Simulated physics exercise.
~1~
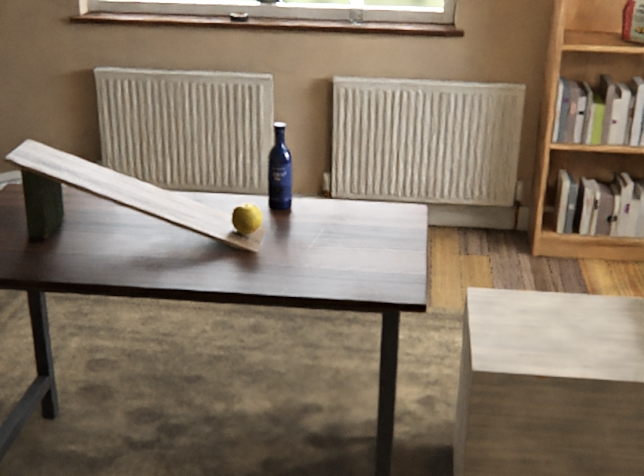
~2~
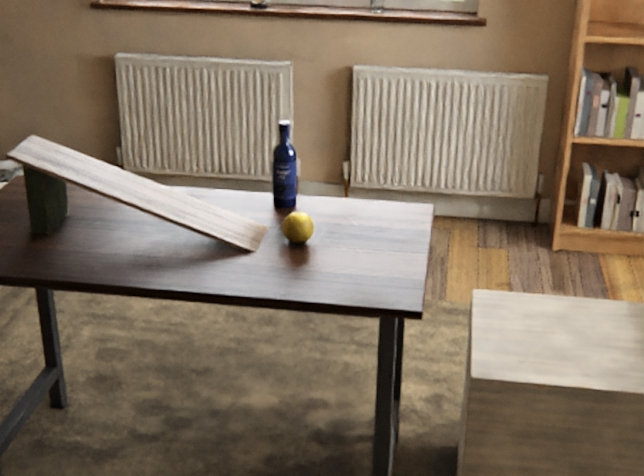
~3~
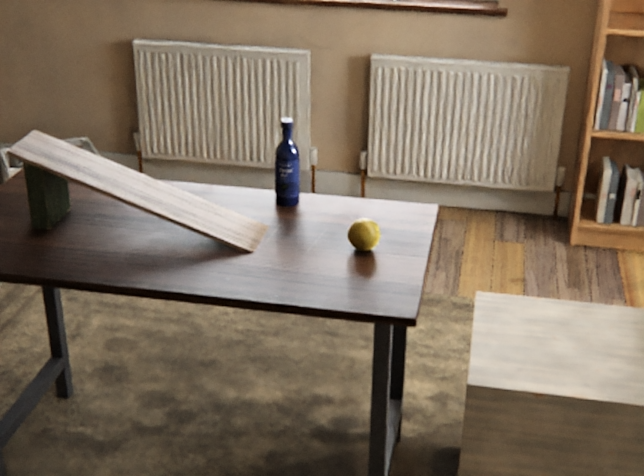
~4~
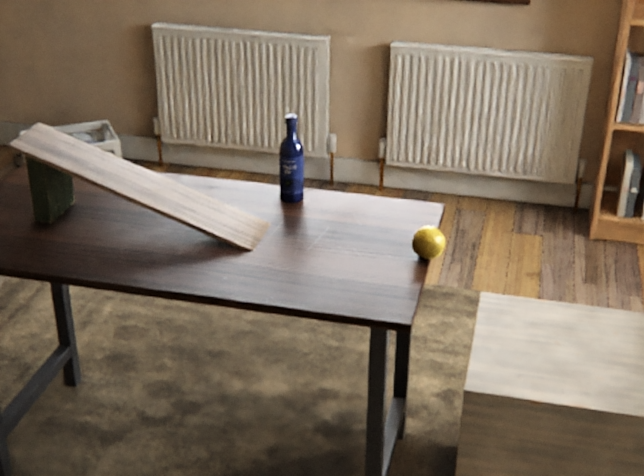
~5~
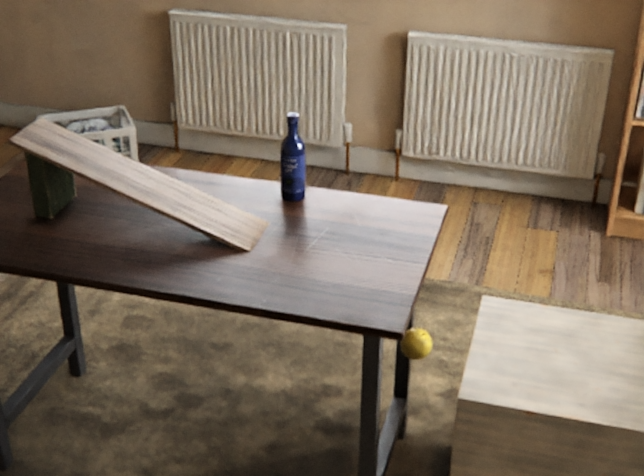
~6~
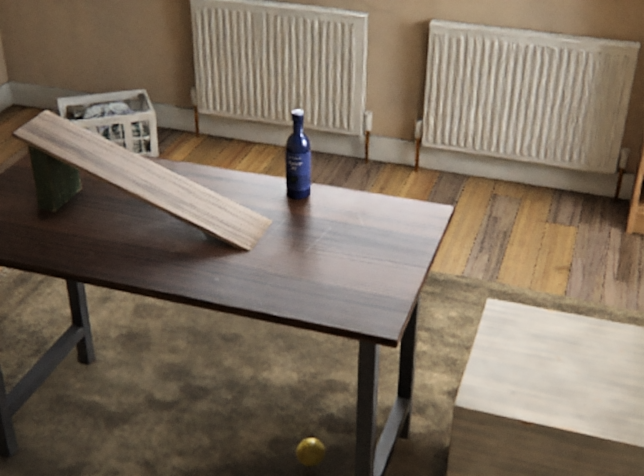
Dark wooden table with ramp and blue bottle, a yellow apple rolling right, dropping off the edge and ending below in the gap.
